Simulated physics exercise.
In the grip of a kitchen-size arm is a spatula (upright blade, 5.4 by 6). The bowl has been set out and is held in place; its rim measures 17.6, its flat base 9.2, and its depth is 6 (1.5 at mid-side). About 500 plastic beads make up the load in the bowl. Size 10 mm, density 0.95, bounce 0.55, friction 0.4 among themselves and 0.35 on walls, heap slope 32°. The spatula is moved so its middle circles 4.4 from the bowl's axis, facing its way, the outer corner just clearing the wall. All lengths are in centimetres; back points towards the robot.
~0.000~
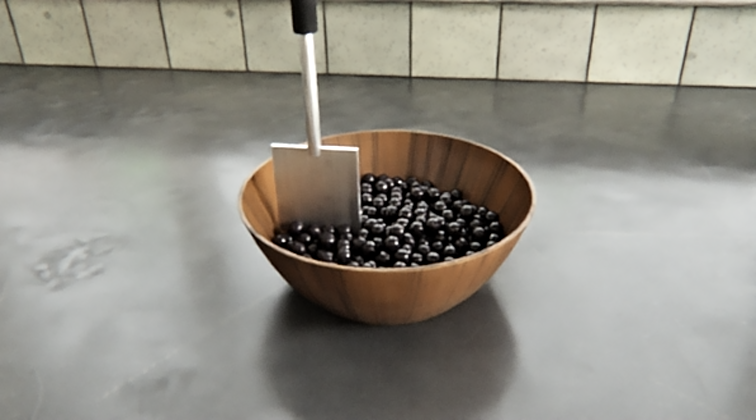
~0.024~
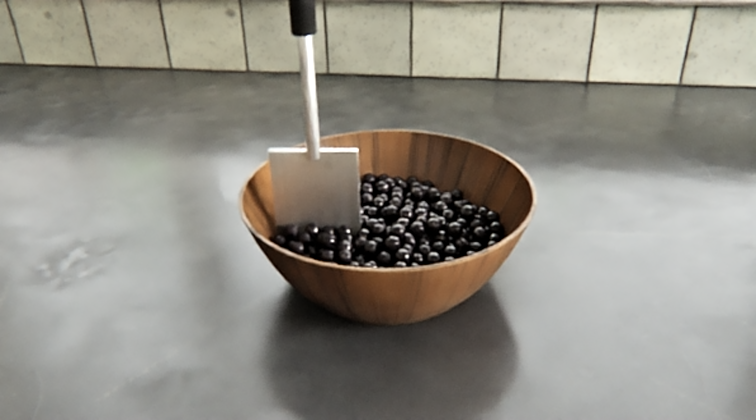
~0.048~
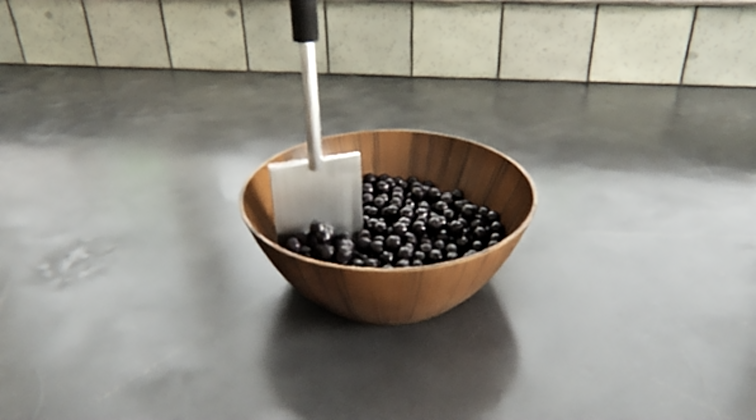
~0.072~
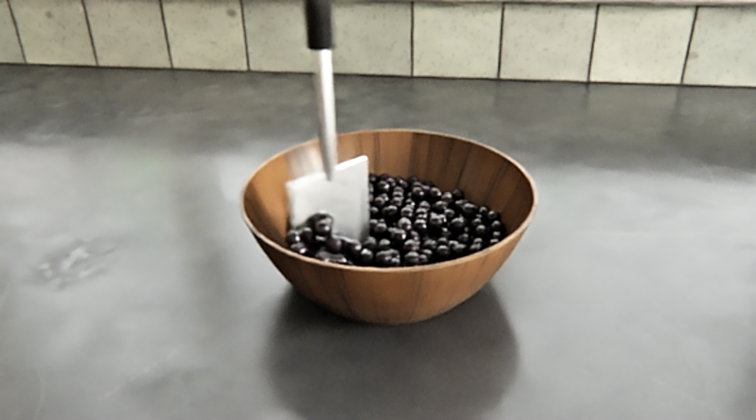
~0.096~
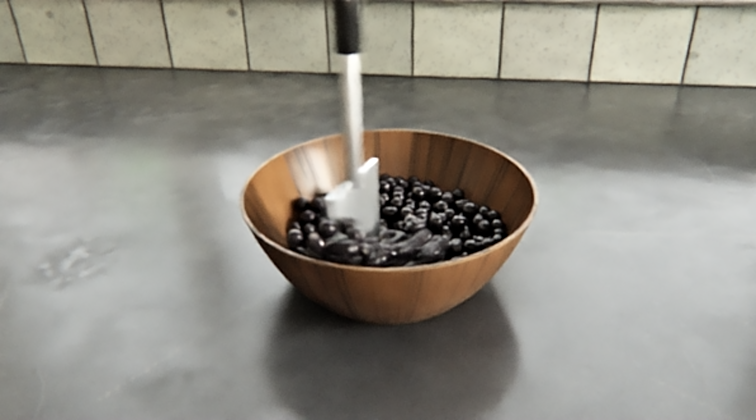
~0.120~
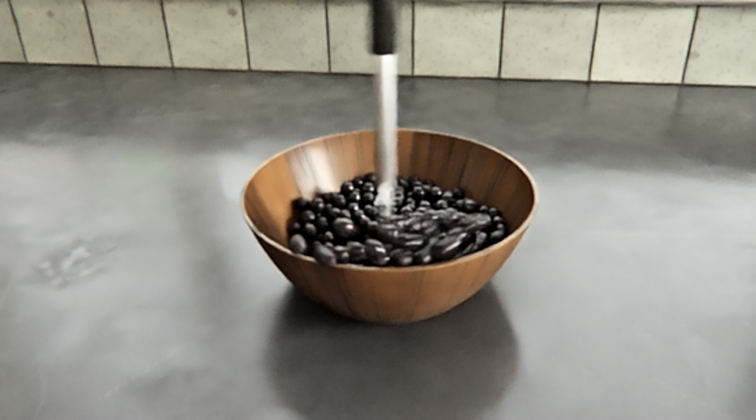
A metal spatula with a black handle, upright at the left side of a brown wooden bowl, shifts slightly, then sweeps rightward through shiny black beads, its flat blade turning edge-on and sinking among them. The beads bunch and swirl around the blade while the bowl stays still. The unmoving view looks down across a grey countertop towards pale tiles along the back.
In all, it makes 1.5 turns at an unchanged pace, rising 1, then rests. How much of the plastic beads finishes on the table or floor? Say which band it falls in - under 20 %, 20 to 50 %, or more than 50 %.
It falls between 20 and 50 %.
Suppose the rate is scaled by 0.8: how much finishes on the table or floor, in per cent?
Some 25 per cent.
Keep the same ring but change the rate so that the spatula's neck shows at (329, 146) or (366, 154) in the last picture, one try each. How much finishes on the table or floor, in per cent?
Around 15 and 25 per cent respectively.
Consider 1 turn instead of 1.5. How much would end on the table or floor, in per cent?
Then some 20 per cent.
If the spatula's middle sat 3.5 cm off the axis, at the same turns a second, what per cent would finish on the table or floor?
That would give close to 40 per cent.
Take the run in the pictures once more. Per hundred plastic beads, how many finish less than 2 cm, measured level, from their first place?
Around 25 in a hundred.
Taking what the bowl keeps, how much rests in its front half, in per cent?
About 50 per cent.
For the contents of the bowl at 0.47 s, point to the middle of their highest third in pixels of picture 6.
Near (374, 262).
After 0.29 s, 266° round, highest piece 10 above the table; 419 in the bowl, 18 on the table or floor, 60 in flight or on the tool.
After 0.47 s, 76° round, highest piece 8 above the table; 360 in the bowl, 109 on the table or floor, 28 in flight or on the tool.
After 0.76 s, 180° round, highest piece 5 above the table; 340 in the bowl, 157 on the table or floor.
After 1.46 s, 180° round, highest piece 4 above the table; 340 in the bowl, 157 on the table or floor.
In the end, 340 in the bowl, 157 on the table or floor. That is 32 % on the table or floor.
